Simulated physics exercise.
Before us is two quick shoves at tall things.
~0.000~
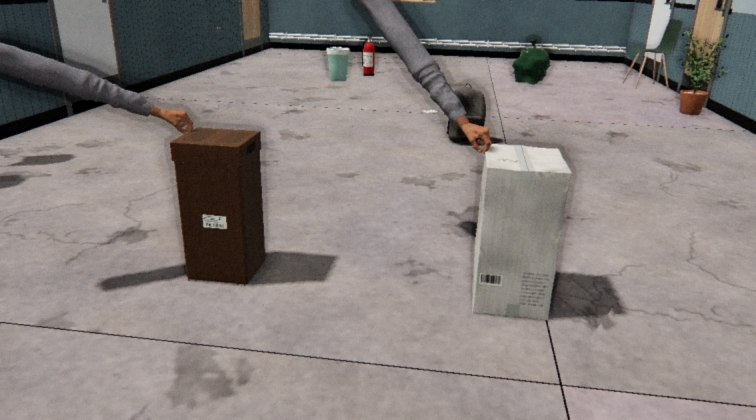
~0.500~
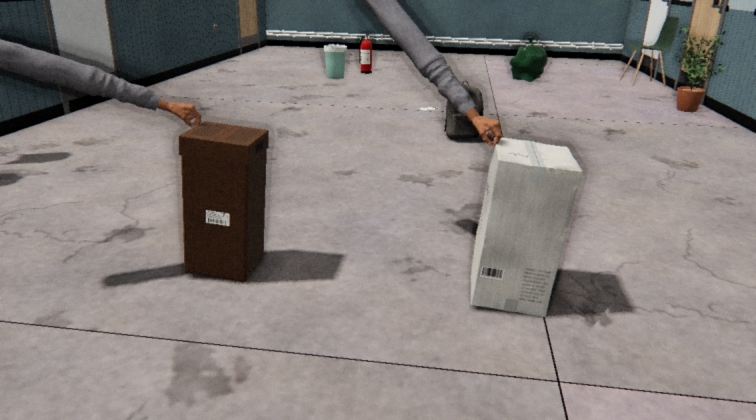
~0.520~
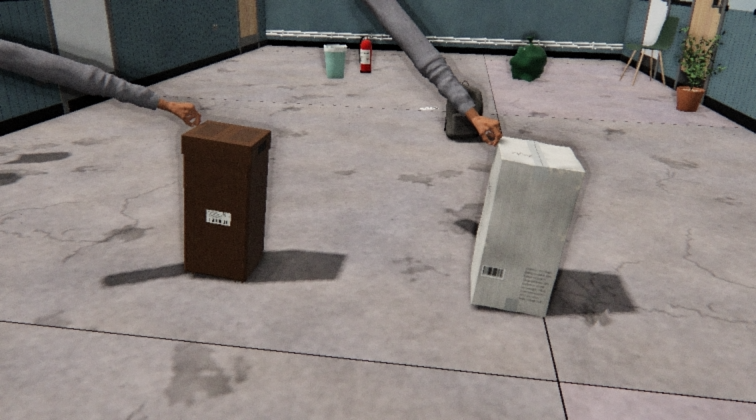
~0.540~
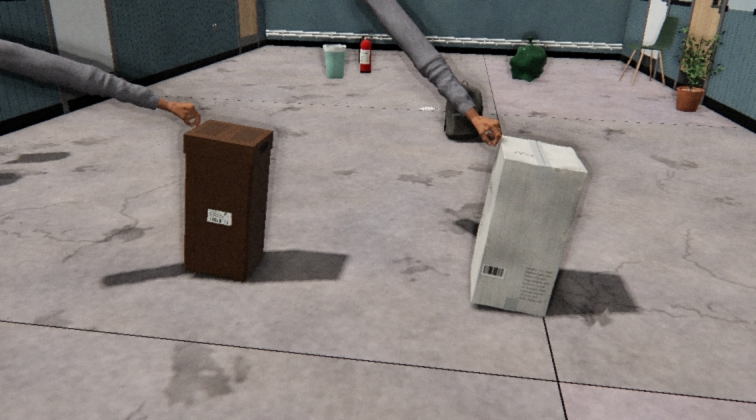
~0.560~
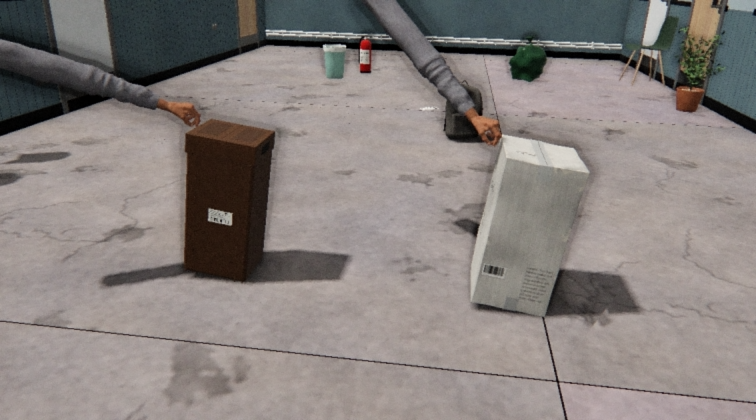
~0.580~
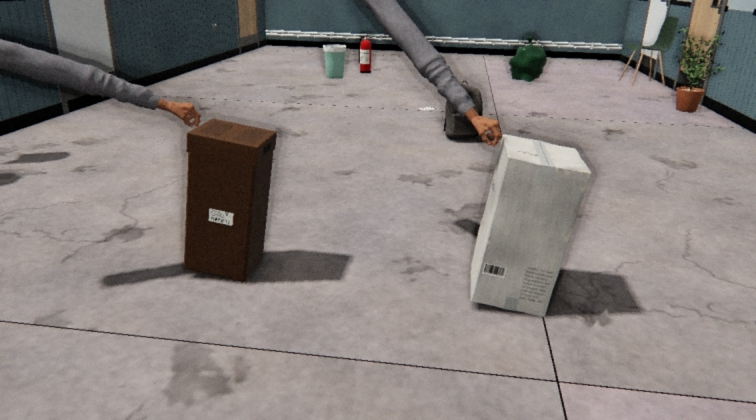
Two grey-sleeved arms pushing the tops of a tall brown box and a tall white box, both tilting slightly rightward.
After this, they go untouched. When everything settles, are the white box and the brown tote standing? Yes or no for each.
White box: Yes; brown tote: Yes.
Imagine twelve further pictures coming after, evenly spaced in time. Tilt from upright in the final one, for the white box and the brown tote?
You'd see them leaning 2° and 4° respectively.
Around 0.82 s, white box upright near (514, 227); brown tote 4° off upright near (224, 202).
Around 1.08 s, white box upright near (513, 227); brown tote 3° off upright near (216, 203).
Finally (1.9 s), the white box settles on its feet, near (512, 227); the brown tote settles on its feet, near (219, 204).
